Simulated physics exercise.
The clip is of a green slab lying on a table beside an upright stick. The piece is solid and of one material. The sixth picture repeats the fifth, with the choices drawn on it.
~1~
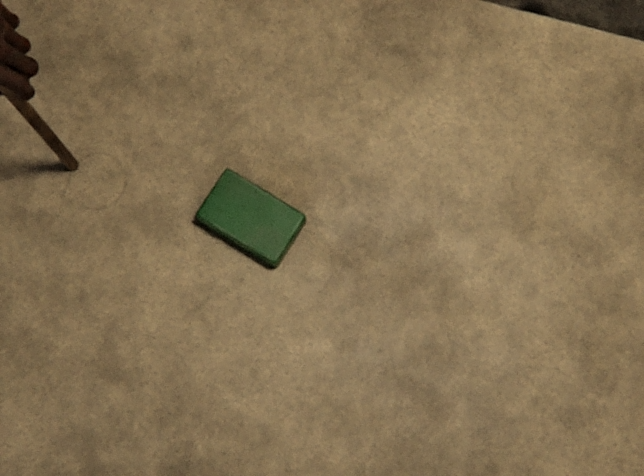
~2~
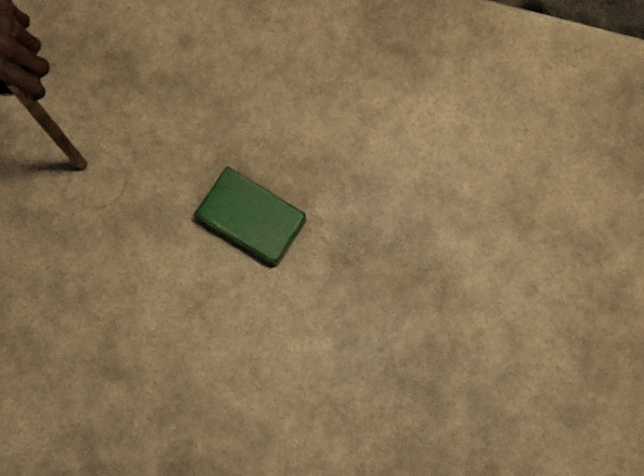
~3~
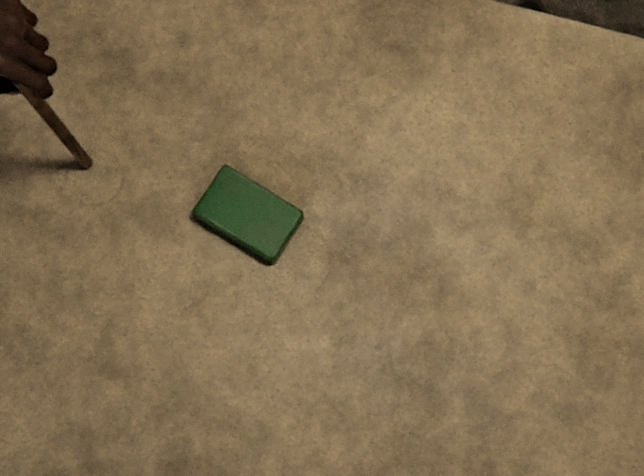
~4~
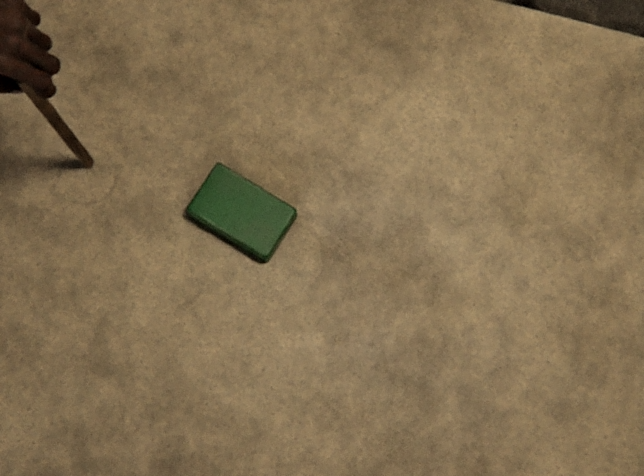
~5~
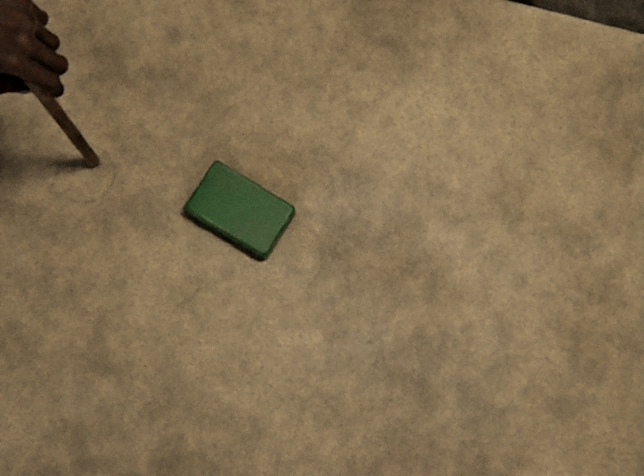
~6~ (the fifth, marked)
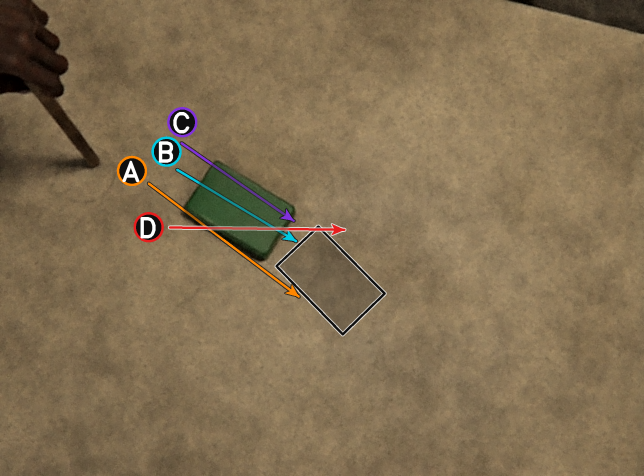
On a mottled brown tabletop, a hand at the upper left holds a thin stick that shifts slightly to the right, while the green slab lying nearby moves very slightly up and to the left without the stick visibly touching it.
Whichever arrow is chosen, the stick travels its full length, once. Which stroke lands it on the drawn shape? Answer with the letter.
Push along B.
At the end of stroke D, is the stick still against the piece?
No.
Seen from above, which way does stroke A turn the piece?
On that stroke, anticlockwise.
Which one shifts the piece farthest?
That is B.
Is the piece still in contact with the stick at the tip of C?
At the end, yes.
On the marked copy, A from (149, 184) to (299, 297); B from (177, 170) to (296, 241); C from (182, 143) to (294, 221); D from (170, 227) to (345, 230).
With B. Early on, foot of the stick (221, 197), piece (261, 222).
Further on, foot of the stick (264, 222), piece (302, 252).
At the end, foot of the stick (296, 242), piece (332, 276); it fills the outline.
As for the rest, A leaves the piece out of the outline, at (299, 217); C leaves the piece out of the outline, at (275, 271); D leaves the piece out of the outline, at (274, 182).
